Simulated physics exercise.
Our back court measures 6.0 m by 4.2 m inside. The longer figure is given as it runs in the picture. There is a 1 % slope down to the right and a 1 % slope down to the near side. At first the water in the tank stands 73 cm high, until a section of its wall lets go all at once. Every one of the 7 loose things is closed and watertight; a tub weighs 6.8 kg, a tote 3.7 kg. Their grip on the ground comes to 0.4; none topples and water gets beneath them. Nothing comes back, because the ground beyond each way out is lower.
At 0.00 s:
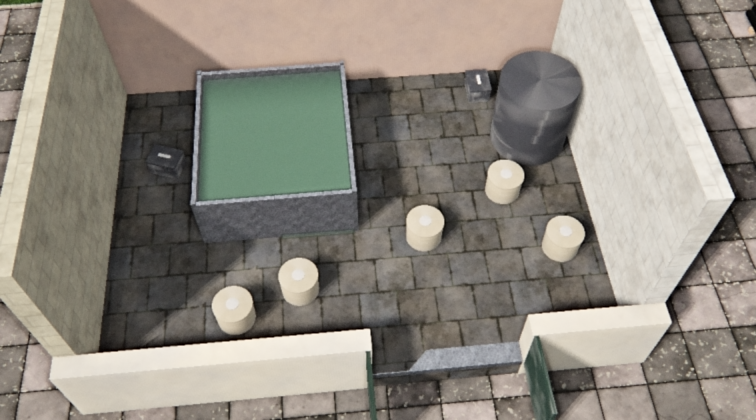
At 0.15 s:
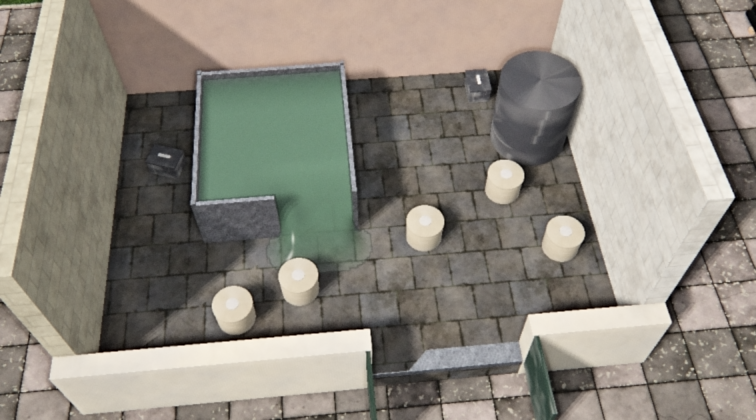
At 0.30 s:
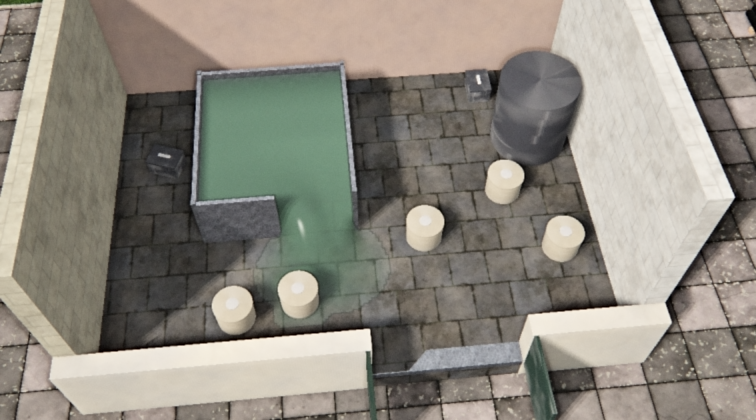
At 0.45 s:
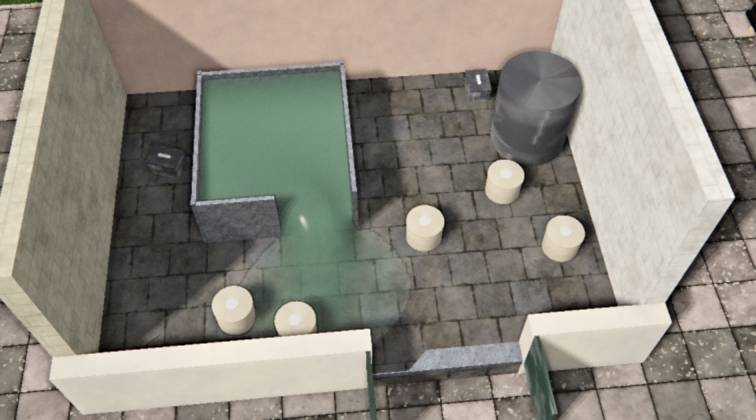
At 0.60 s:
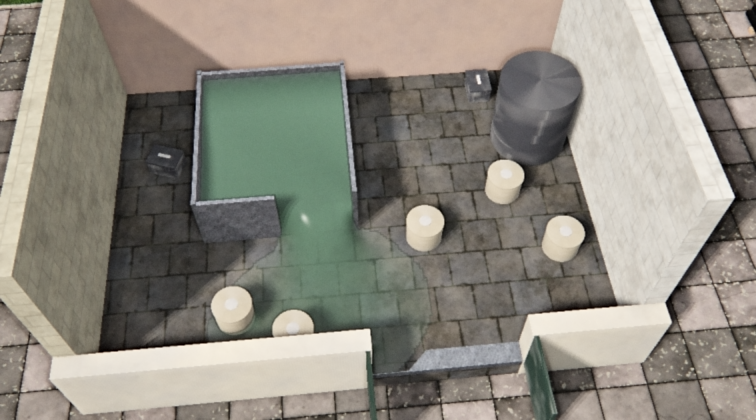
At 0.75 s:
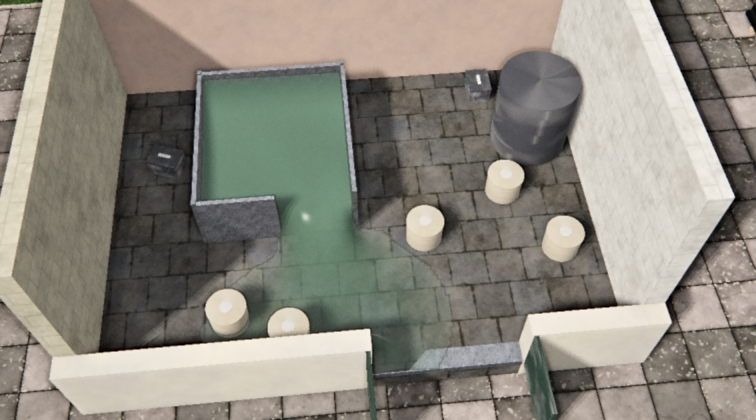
Green water pours through an opening in the near side of a grey-walled tank and spreads thinly over the dark paving towards the low cream front wall, pushing one pale tub nearer that wall and then nudging its left neighbour slightly. The steady view looks down into a walled court. Three more cream tubs and a dark grey barrel stay still at the right.
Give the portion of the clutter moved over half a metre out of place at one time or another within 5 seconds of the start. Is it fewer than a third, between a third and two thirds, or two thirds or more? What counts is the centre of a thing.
Between a third and two thirds.
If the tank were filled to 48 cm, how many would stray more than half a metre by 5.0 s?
Result: 3.
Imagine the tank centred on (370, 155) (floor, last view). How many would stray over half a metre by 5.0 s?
In that case the number is 4.
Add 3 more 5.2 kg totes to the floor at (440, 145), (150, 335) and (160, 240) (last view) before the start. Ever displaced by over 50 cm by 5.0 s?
First falls shy, second exceeds it, third exceeds it.
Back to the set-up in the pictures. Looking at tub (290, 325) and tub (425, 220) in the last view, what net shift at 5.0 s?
In that order: 300 cm, 0 cm.
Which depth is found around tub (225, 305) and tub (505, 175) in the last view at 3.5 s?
Around 4 cm and 0 cm.
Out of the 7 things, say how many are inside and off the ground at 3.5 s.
The count is 1.
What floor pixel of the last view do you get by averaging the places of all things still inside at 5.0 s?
They're centred close to (363, 150).
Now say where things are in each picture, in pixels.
A tub at (298, 275) rests on the ground; a tub at (232, 304), on the bottom; water covers 3.7 m2; 0 of 7 have shifted, in the first frame.
A tub at (298, 275) rests on the ground; a tub at (232, 304) rests on the ground; water covers 4.3 m2; 0 of 7 have shifted, in the second frame.
A tub at (298, 288), on the bottom, 17 cm from its start; a tub at (232, 304) rests on the ground; 5.0 m2 under water; 1 of 7 have shifted, in the third frame.
A tub at (295, 320) rests on the ground, 57 cm from its start; a tub at (232, 304) rests on the ground; water covers 6.1 m2; 1 of 7 have shifted, in the fourth frame.
A tub at (293, 328), on the bottom, 68 cm from its start; a tub at (231, 304), on the bottom; water covers 7.0 m2; 1 of 7 have shifted, in the fifth frame.
A tub at (288, 326), afloat, 69 cm from its start; a tub at (225, 307), on the bottom, 8 cm from its start; water covers 7.4 m2; 2 of 7 have shifted, in the sixth frame.
After 1.1 s 1 of 7 are over 50 cm from their spots; 1 afloat.
After 2.2 s 2 of 7 are over 50 cm from their spots; 0 afloat.
After 3.5 s 3 of 7 are over 50 cm from their spots; 1 afloat.
After 5.0 s 4 of 7 are over 50 cm from their spots, and 4 have been at some point; 2 afloat.
